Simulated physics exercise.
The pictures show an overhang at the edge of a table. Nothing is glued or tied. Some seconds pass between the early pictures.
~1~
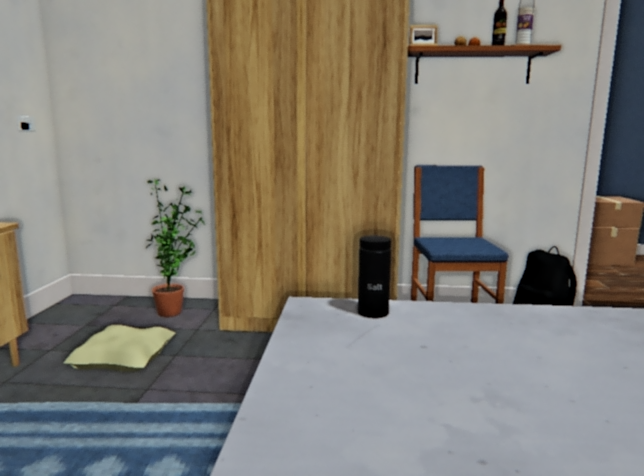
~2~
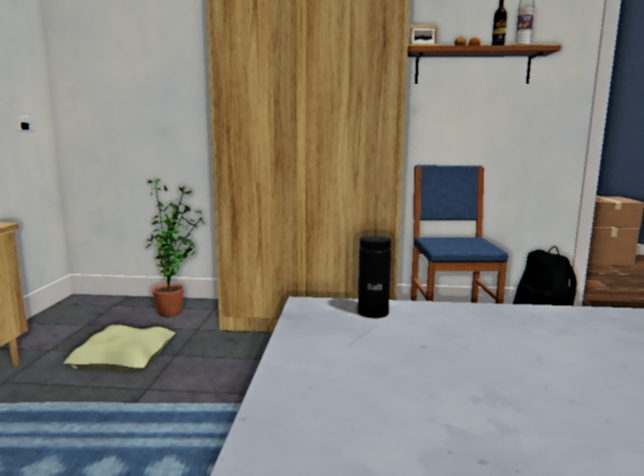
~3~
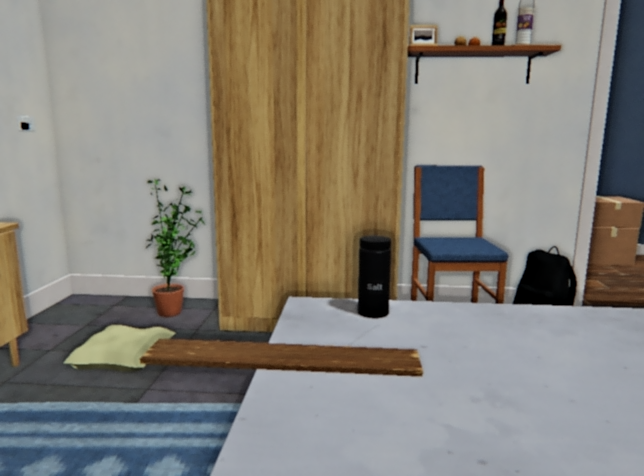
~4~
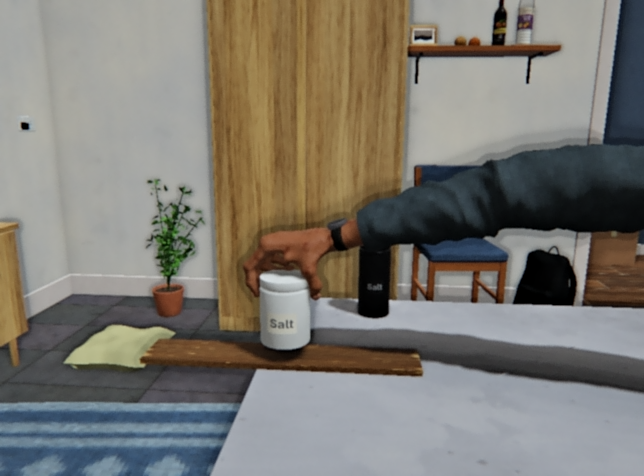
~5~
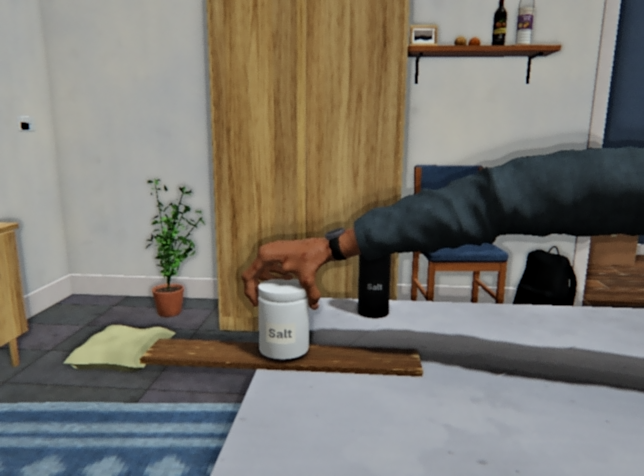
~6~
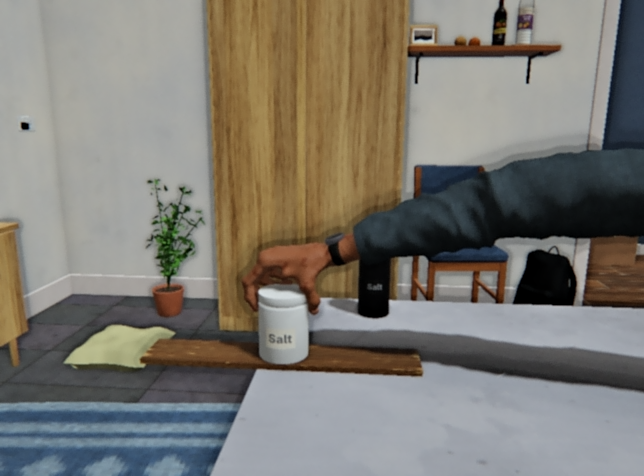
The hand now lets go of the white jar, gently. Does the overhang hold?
The plank keeps its balance.
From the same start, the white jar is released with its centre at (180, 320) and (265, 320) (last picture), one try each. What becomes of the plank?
In the first case it tips off the edge; in the second case it stays on the table.
Then, 0.40 s after the last picture, nothing has stirred.
Then, 1.10 s after the last picture, white jar resting near (284, 323).
At rest, all 3 in place. Seen from the same camera at the end, white jar near (284, 323). The plank stays on the table.
